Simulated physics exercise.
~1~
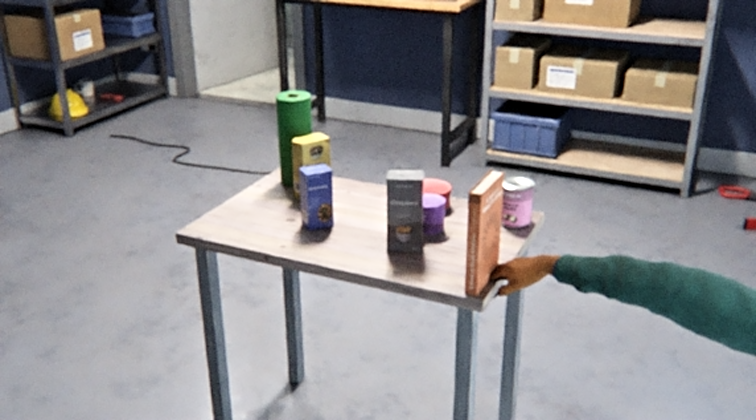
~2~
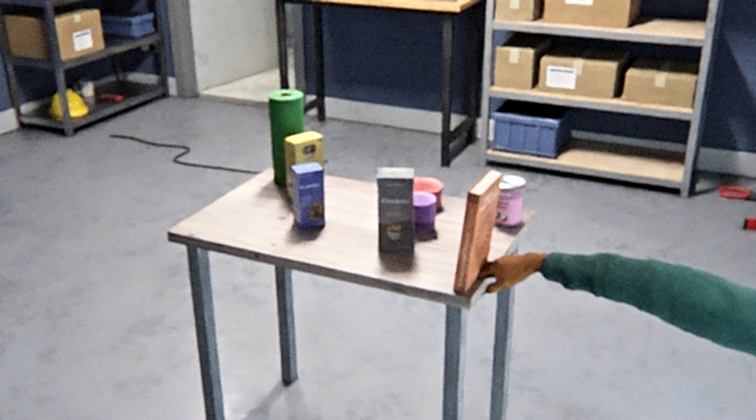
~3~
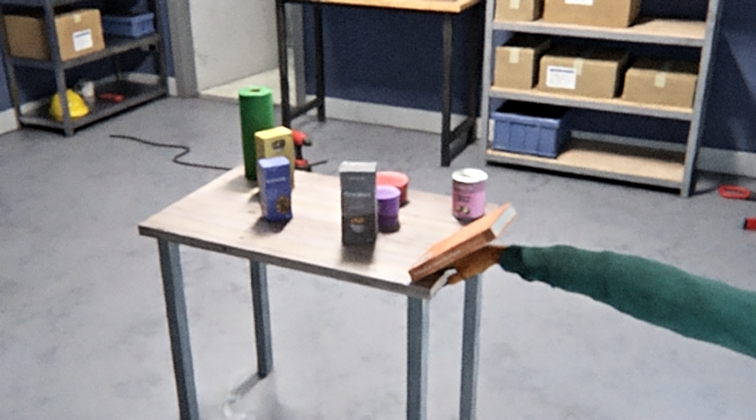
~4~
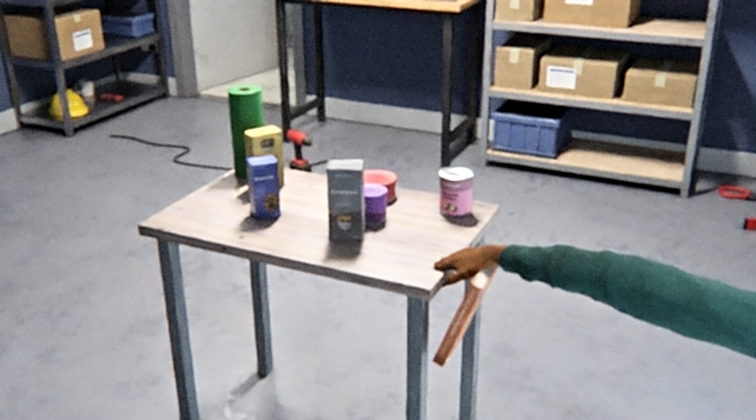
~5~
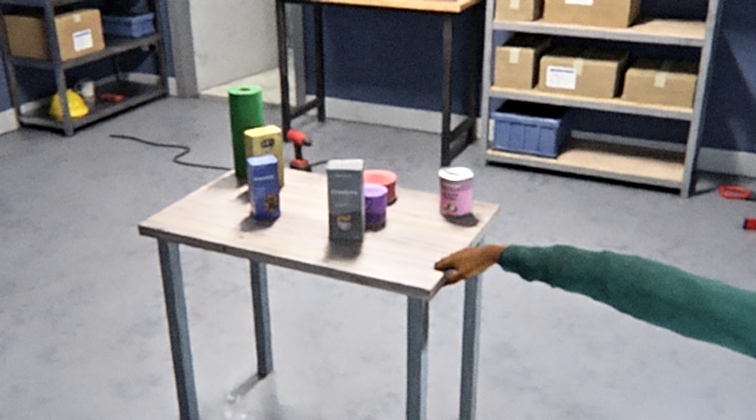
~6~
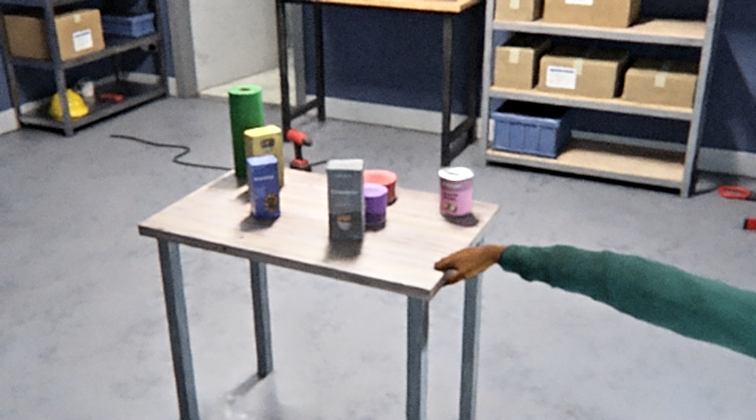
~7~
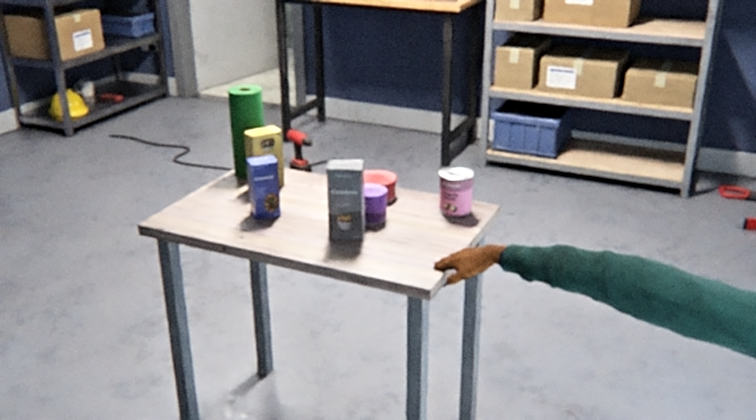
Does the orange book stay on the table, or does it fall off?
The orange book falls off the table, tipping over at the right edge and dropping past it.
